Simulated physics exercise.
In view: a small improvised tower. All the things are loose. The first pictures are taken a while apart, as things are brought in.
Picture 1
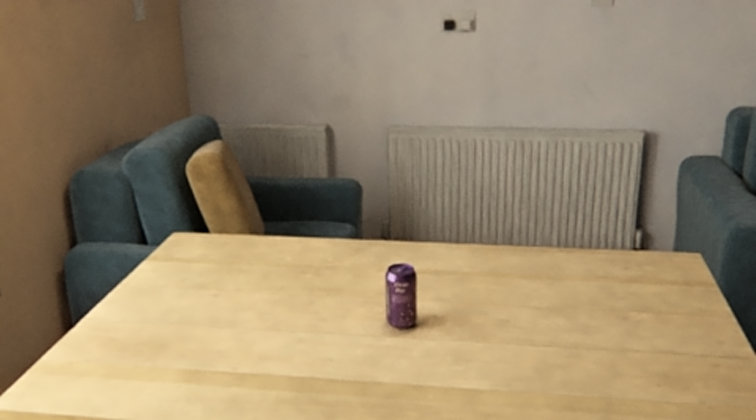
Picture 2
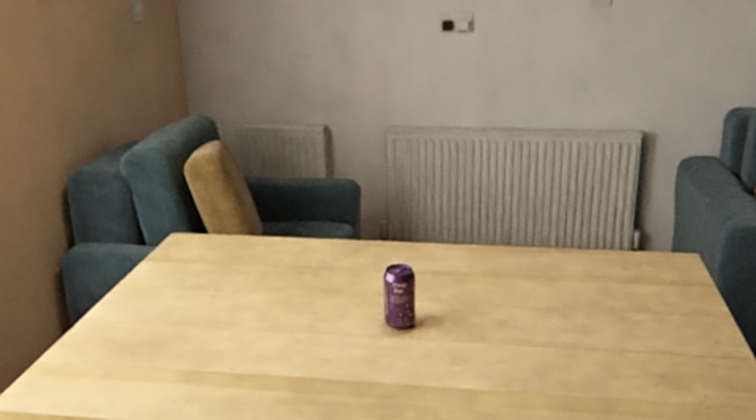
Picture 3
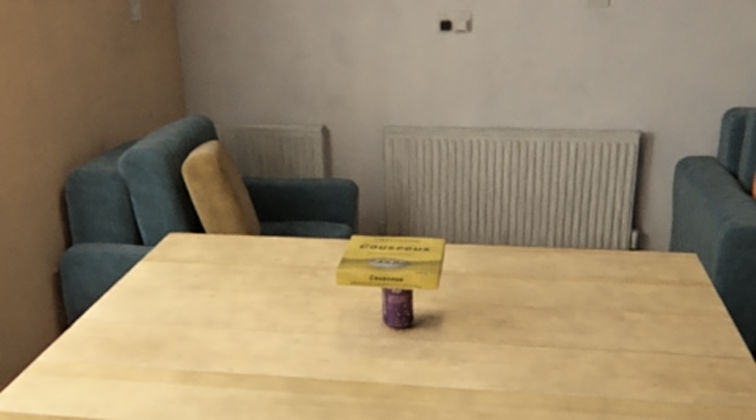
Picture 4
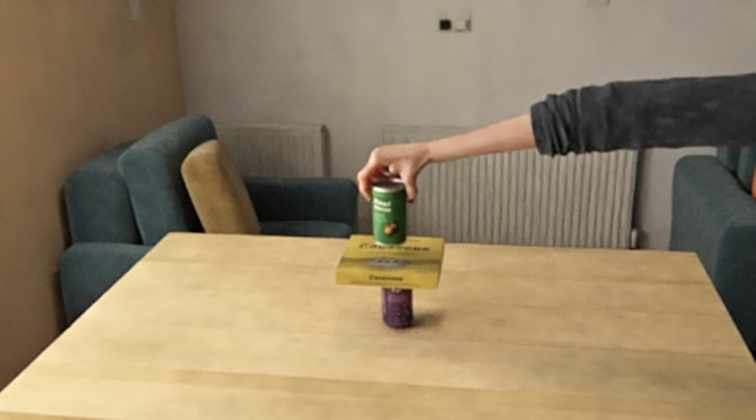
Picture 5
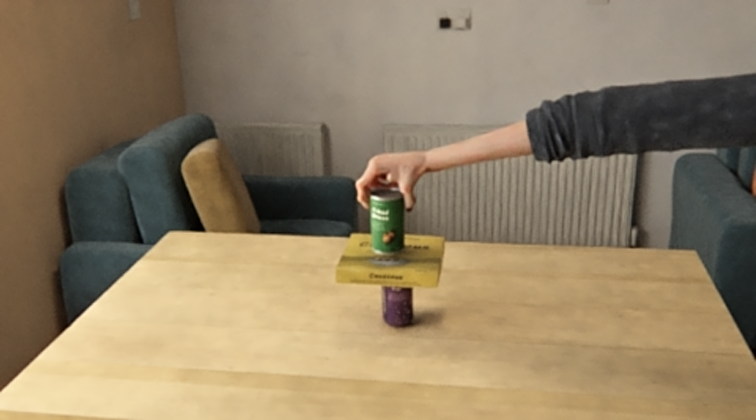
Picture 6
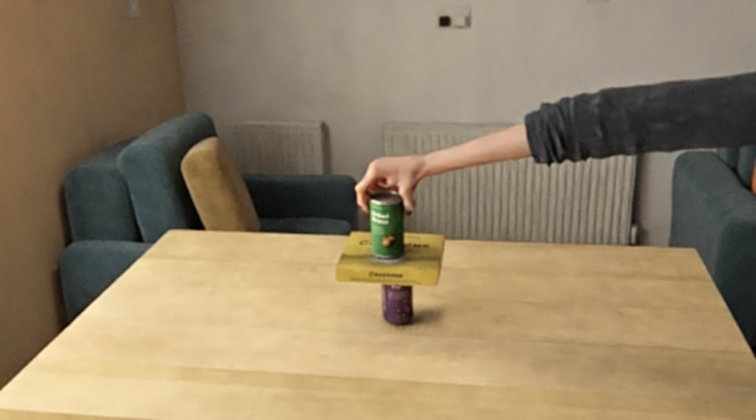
A purple can stands alone on a pale wooden table, seen from slightly above in a room with blue-green armchairs, a mustard cushion at left and white radiators along the grey wall. A yellow packet then appears lying flat across the can's top. From the right, a dark-sleeved arm holds a green tin above the packet and lowers it onto it, while the view stays nearly still.
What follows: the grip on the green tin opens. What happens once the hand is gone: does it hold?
Here the stack stays up.
Then, 0.60 s later than the last frame, all is still.
Then, 1.30 s later than the last frame, green tin resting near (388, 225).
When it is over, all 3 as before. End places, in pixels of the last picture, green tin near (388, 225). The stack keeps its balance.
